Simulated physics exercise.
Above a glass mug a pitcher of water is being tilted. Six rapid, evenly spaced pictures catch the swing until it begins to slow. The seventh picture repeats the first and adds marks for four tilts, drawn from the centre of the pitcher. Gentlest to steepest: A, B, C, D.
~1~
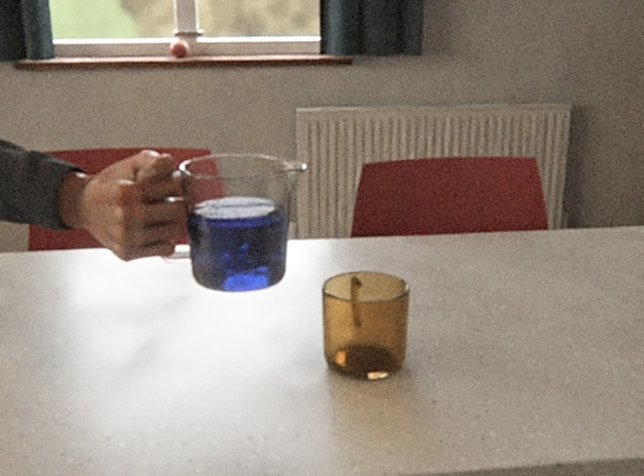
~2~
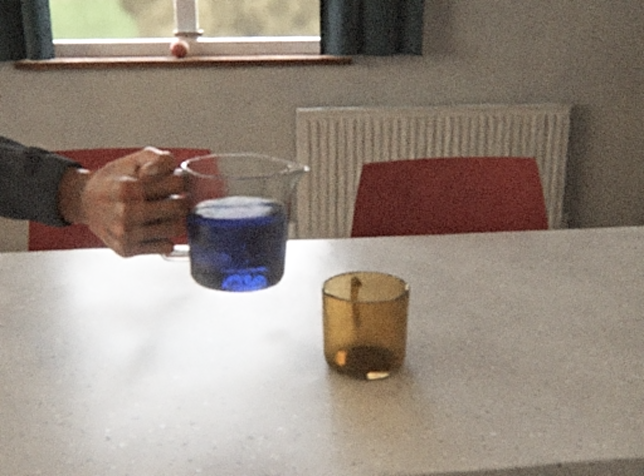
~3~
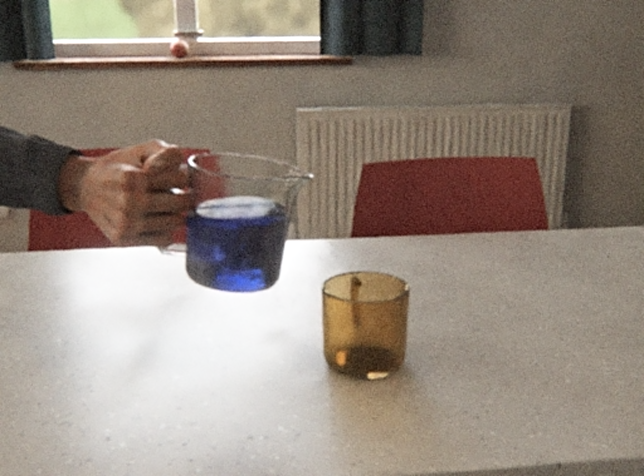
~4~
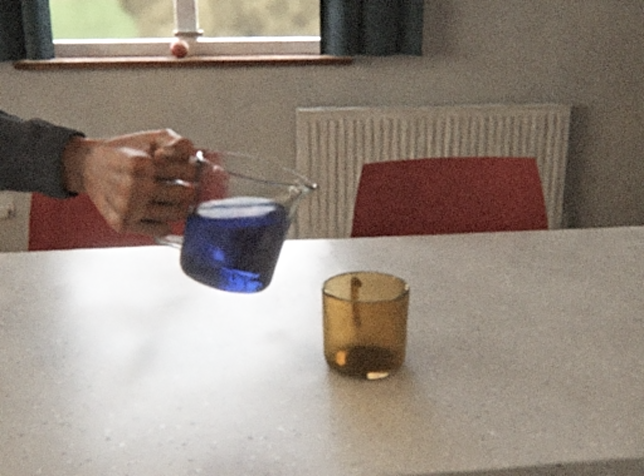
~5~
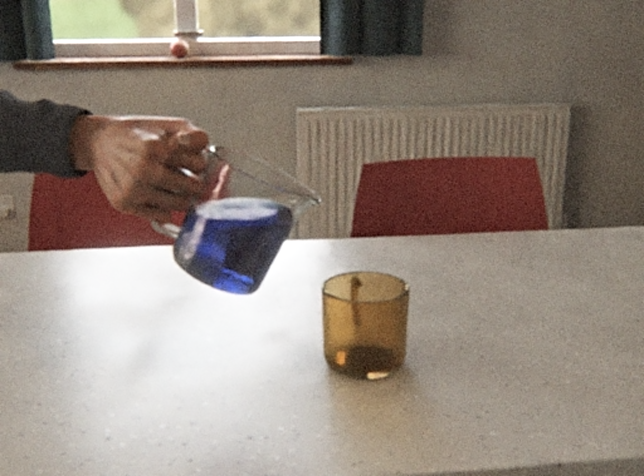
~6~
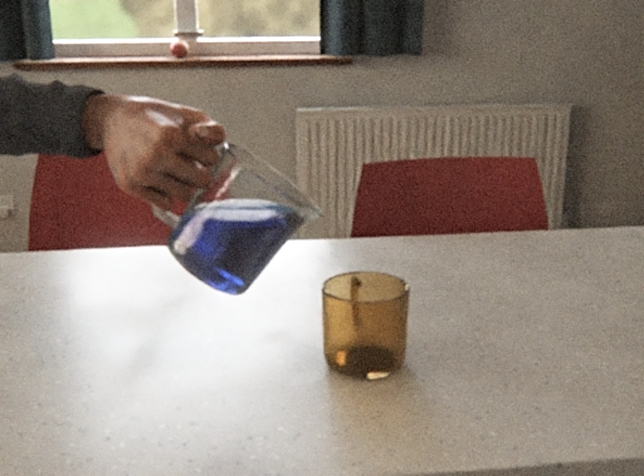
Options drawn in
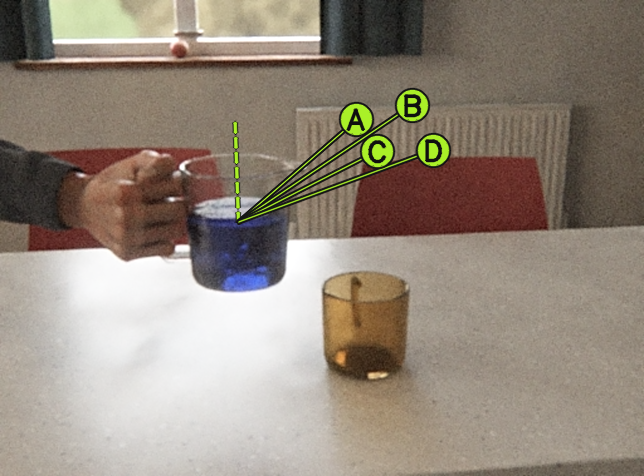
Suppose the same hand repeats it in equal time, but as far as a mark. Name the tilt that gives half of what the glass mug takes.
The answer is tilt D.
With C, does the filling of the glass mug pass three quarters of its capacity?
No.
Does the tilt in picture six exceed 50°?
No.
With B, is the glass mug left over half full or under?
Under half.
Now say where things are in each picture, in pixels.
Upright, lip at (305, 167); rim of the glass mug round (365, 286); nothing has left yet.
Upright, lip at (306, 169); nothing has left yet.
Tipped about 7°, lip at (311, 175); nothing has left yet.
Tipped about 15°, lip at (317, 186); nothing has left yet.
Tipped about 26°, lip at (322, 200); nothing has left yet.
Tipped about 36°, lip at (324, 215); nothing has left yet.
On the marked copy, A at (343, 130); B at (398, 114); C at (362, 158); D at (417, 156).
For tilt A, the glass mug ends with about 11 % of what it can hold.
For tilt B, the glass mug ends with about 21 % of what it can hold.
For tilt C, the glass mug ends with about 35 % of what it can hold.
For tilt D, the glass mug ends with about 50 % of what it can hold.
